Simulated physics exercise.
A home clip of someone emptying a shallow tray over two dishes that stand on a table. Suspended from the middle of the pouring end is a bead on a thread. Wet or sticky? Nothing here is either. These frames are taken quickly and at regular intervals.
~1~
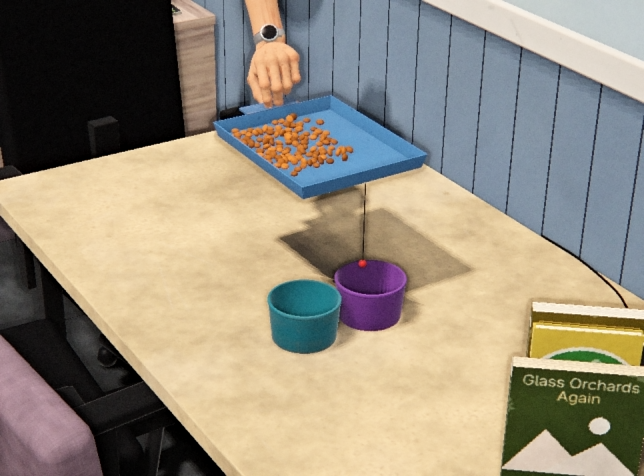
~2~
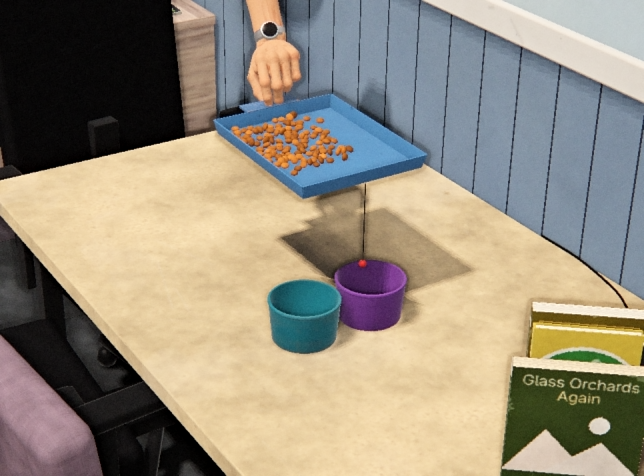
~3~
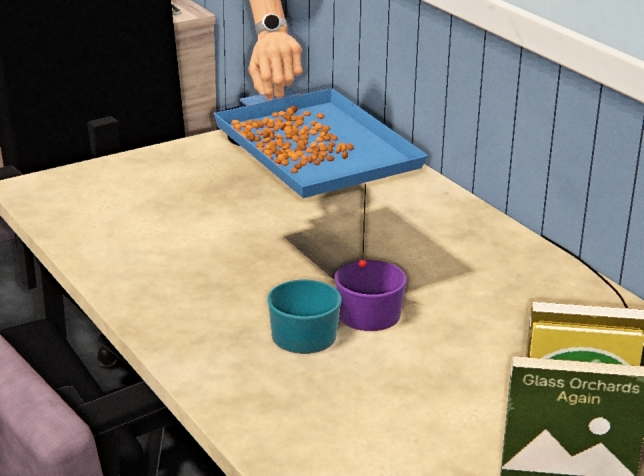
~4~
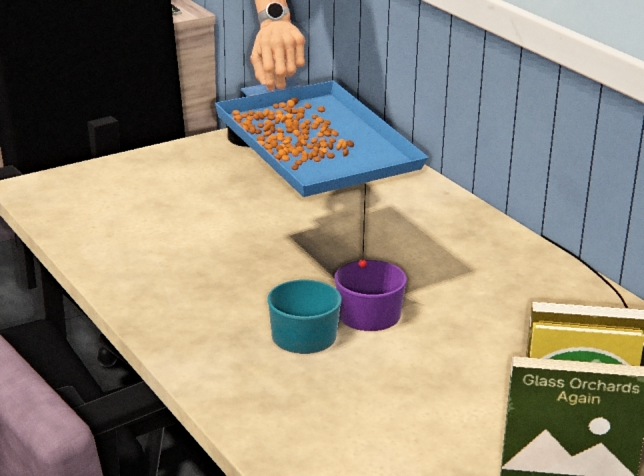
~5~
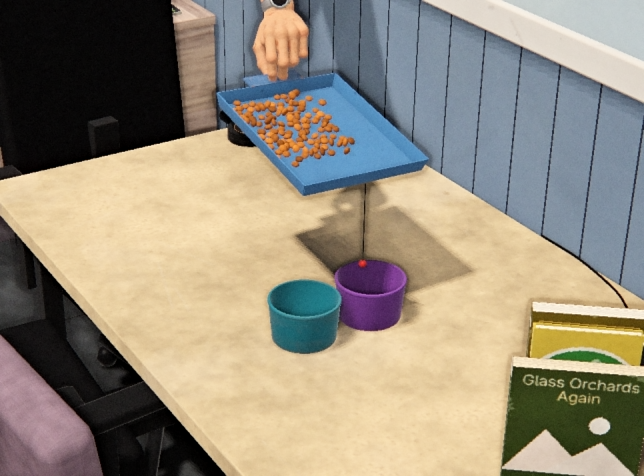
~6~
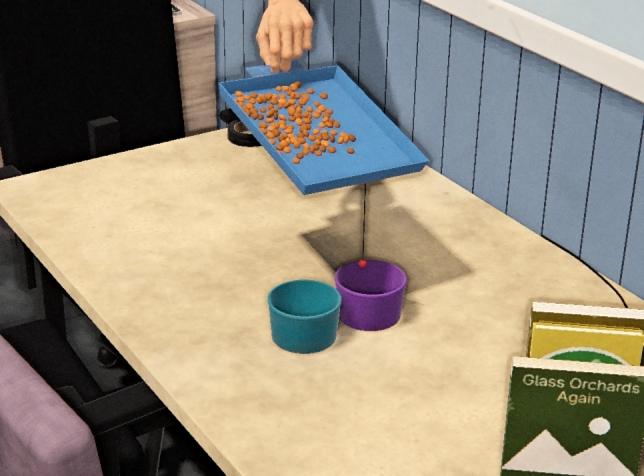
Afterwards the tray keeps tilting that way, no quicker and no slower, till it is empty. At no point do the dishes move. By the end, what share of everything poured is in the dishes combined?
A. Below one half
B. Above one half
A.
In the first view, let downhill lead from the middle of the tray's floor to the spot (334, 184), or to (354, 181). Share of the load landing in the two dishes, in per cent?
I'd say some 90 in a hundred at first, then 50 in a hundred.
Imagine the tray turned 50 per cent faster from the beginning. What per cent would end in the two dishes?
That works out at about 20 percent.
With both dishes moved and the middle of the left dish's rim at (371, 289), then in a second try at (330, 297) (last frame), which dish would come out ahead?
In turn: The right-side dish; the right-side dish.
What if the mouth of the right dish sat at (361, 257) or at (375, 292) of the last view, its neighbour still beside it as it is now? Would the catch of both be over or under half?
Placing 1: A minority of it. Placing 2: A minority of it.
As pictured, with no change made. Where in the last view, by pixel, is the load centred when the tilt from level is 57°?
Close to (382, 169).
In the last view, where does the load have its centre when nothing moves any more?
I'd place the middle at about (416, 313).
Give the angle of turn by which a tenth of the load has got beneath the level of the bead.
A tilt of roughly 70°.
Shortly afterwards, tray tipped steeply; all but a few on the tray; only a few in the air.
Next, tray tipped right over; near two thirds on the tray; a little in the right dish; near a quarter outside both; a little in the air.
Some moments later, tray tipped past a quarter turn; near a quarter in the right dish; the bulk outside both.
In the end, tray tipped past a quarter turn; none at all in the left dish; near a quarter in the right dish; the bulk outside both.
